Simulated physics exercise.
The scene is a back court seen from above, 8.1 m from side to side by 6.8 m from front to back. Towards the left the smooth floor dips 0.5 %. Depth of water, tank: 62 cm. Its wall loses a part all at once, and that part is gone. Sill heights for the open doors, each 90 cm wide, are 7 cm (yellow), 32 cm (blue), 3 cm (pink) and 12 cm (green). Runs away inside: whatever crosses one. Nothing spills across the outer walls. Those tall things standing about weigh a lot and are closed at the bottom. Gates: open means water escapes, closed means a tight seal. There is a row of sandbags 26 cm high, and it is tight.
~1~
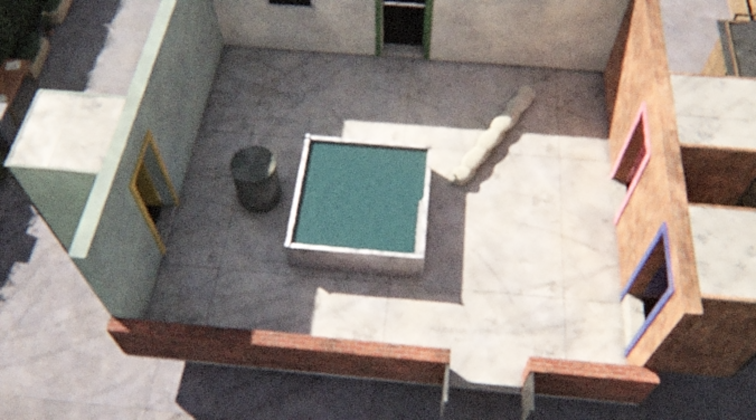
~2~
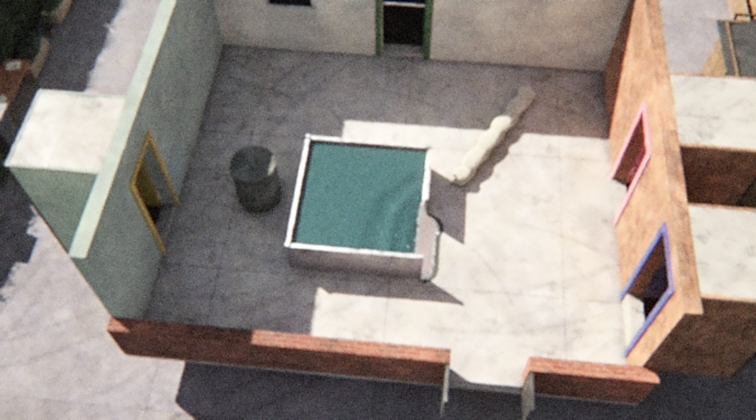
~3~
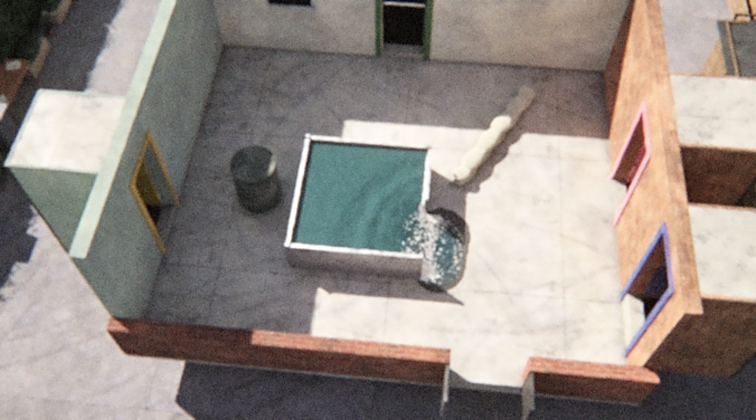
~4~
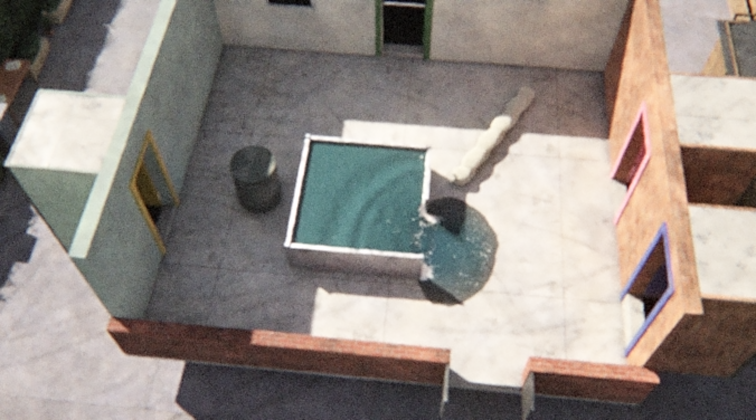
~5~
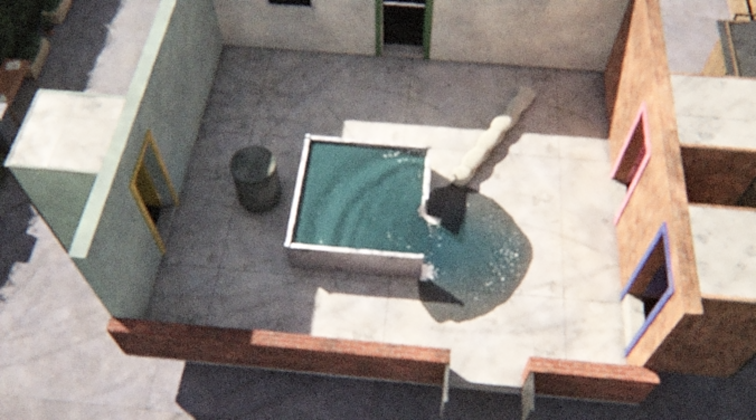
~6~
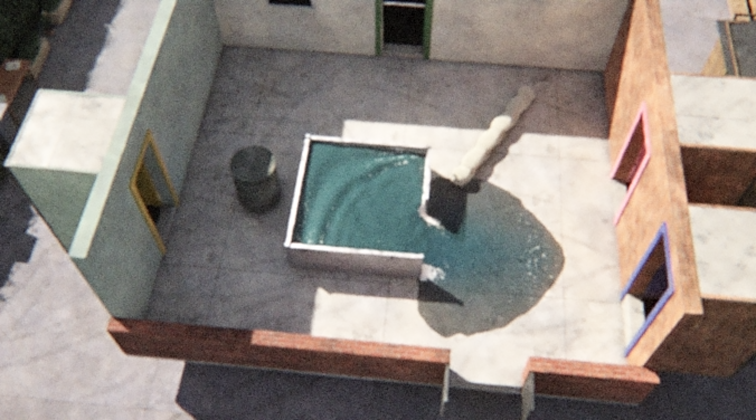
Water bursts through the tank's broken right wall and spreads rightward across the court floor.
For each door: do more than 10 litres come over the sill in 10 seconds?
My prediction: Yellow door: Limit not crossed. Blue door: Limit not crossed. Pink door: Limit crossed. Green door: Limit not crossed.
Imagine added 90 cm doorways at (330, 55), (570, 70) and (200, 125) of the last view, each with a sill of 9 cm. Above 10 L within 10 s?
Check each in turn: The first fails, the second succeeds, the third fails.
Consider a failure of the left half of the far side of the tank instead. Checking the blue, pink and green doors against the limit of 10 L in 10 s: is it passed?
Result: Blue limit not passed, pink limit not passed, green limit passed.
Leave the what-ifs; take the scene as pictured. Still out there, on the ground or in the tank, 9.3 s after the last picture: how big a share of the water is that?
Near 78 in a hundred is still there.
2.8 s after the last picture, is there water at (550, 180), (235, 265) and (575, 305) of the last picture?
In that order: Flooded, still dry, flooded.
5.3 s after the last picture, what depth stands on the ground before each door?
Door by door, in cm: Yellow reads 0, blue reads 12, pink reads 10, green reads 2.
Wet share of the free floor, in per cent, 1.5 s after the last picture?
Around 25 per cent.
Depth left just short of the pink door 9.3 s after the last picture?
The depth there is near 7.0 cm.
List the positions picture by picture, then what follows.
The tank at (362, 196) is whole and still, 62 cm deep, in the first picture.
The front is at (426, 278), 0.6 m from the gap at (421, 241); 0.3 m2 of floor is under water; 62 cm left at the back of the tank, in the second picture.
Water pours out at (421, 242) and has run 0.9 m, to (460, 222); typically 10 cm deep outside, 62 cm at the tank's back, in the third picture.
Water pours out at (421, 242) and has run 1.3 m, to (493, 239); typically 8 cm deep outside, 62 cm at the tank's back, in the fourth picture.
Water pours out at (421, 242) and has run 1.9 m, to (527, 247); typically 5 cm deep outside, 62 cm at the tank's back, in the fifth picture.
Water pours out at (421, 242) and has run 2.4 m, to (558, 268); typically 4 cm deep outside, 61 cm at the tank's back, in the sixth picture.
Then, 0.7 s after the last picture water covers 25 % of the floor and is deepest (36 cm) near (428, 257); yellow door not reached, blue door 12 cm at the sill, 0 L in, pink door not reached, green door not reached.
Then, 1.5 s after the last picture water covers 25 % of the floor and is deepest (42 cm) near (620, 360); yellow door not reached, blue door 25 cm at the sill, 0 L in, pink door 15 cm at the sill, 28 L in, green door not reached.
Then, 2.8 s after the last picture water covers 30 % of the floor and is deepest (24 cm) near (541, 313); yellow door not reached, blue door 22 cm at the sill, 1 L in, pink door 13 cm at the sill, 104 L in, green door not reached.
Then, 5.3 s after the last picture water covers 45 % of the floor and is deepest (18 cm) near (564, 77); yellow door not reached, blue door 12 cm at the sill, 1 L in, pink door 10 cm at the sill, 178 L in, green door 2 cm at the sill, 0 L in.
Then, 9.3 s after the last picture water covers 80 % of the floor and is deepest (12 cm) near (576, 154); yellow door not reached, blue door 7 cm at the sill, 1 L in, pink door 7 cm at the sill, 235 L in, green door 3 cm at the sill, 0 L in.
